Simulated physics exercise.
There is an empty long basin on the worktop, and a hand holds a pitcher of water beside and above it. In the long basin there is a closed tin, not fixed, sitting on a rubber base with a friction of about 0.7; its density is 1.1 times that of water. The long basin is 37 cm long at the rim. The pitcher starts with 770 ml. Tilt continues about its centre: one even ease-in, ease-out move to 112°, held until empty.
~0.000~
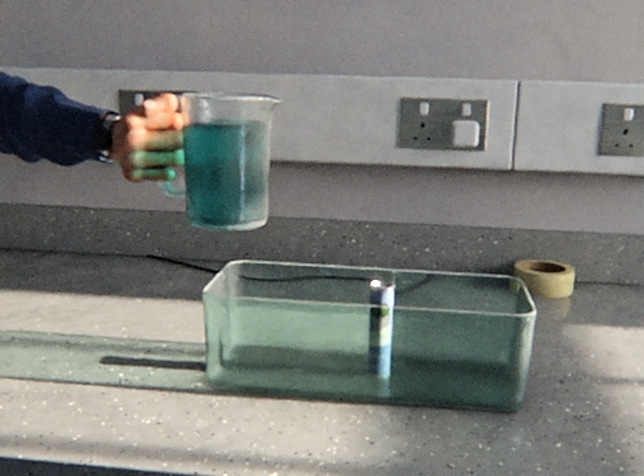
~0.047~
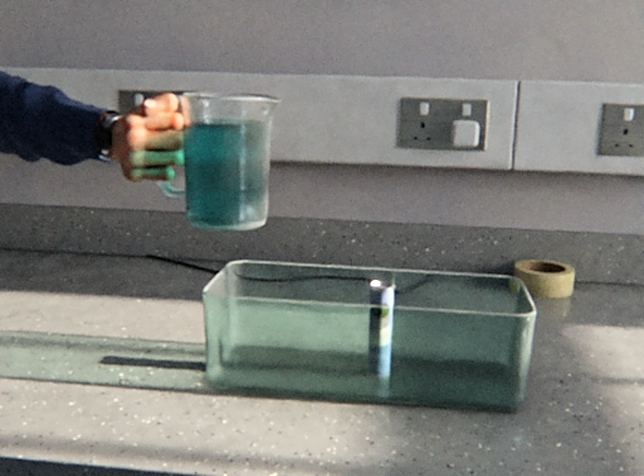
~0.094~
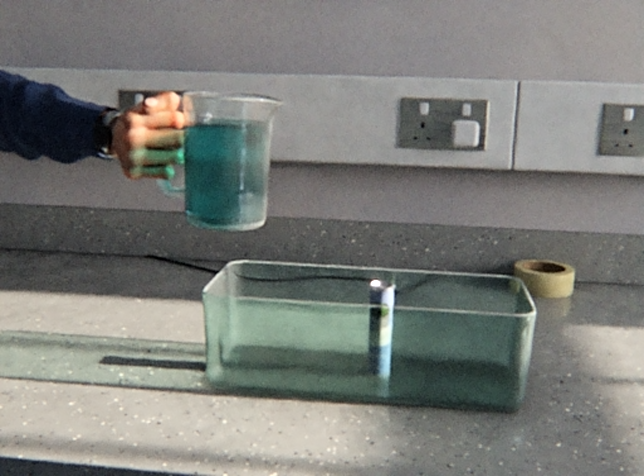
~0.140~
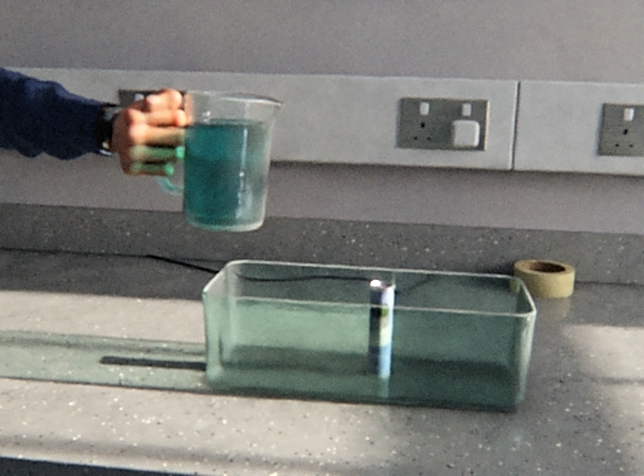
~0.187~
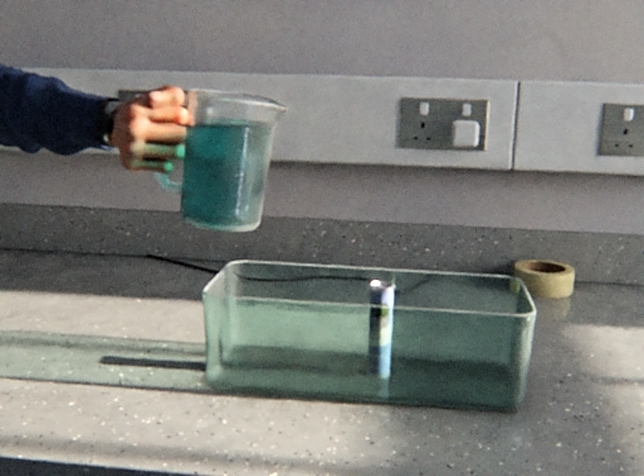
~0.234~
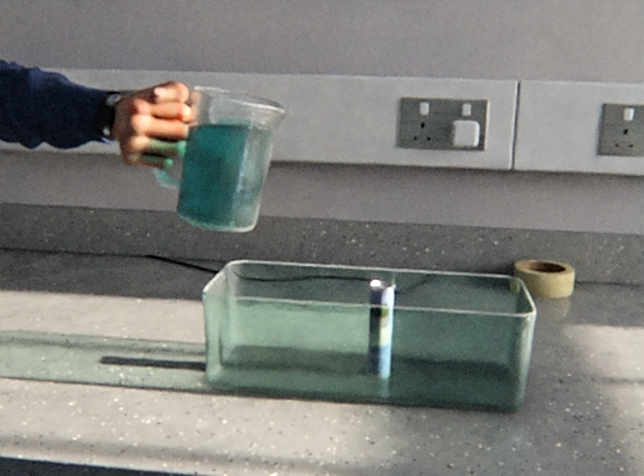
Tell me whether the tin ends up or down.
It is going to fail.
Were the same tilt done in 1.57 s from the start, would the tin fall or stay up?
With that tilt, the tin tips.
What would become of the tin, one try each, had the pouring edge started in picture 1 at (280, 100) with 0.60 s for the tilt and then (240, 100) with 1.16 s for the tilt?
First it tips over; then it stays on its base.
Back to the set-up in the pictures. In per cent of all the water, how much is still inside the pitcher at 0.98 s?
Remaining share: Approx. 36 %.
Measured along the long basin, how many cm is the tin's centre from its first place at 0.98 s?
It has moved some 3 cm.
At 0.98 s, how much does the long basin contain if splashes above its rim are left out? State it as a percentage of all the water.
Reading: Approx. 42 %.
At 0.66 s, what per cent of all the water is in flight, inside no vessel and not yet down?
Around 10 in a hundred.
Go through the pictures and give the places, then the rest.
The first picture shows tilt 0°; pouring edge (281, 99); surface from (189, 121) to (268, 124); the long basin's rim runs from (217, 278) to (528, 297); the tin's top is at (382, 289).
The second picture shows tilt 0°; pouring edge (281, 100); surface from (189, 121) to (268, 124).
The third picture shows tilt 2°; pouring edge (283, 101); surface from (190, 121) to (268, 124).
The fourth picture shows tilt 4°; pouring edge (285, 103); surface from (191, 121) to (270, 125).
The fifth picture shows tilt 7°; pouring edge (288, 107); surface from (193, 122) to (272, 126).
The sixth picture shows tilt 11°; pouring edge (291, 111); surface from (194, 123) to (275, 126).
After 0.66 s the tilt is 68° and 90 per cent is still to pour; the tin stands where it began.
After 0.98 s the tilt is 105° and 36 per cent is still to pour; the tin leans 9°.
After 1.30 s the tilt is 112° and 2 per cent is still to pour; the tin lies on its side.
After 1.66 s the tilt is 112° and 0 per cent is still to pour; the tin lies on its side.
In the end the tin lies on its side.
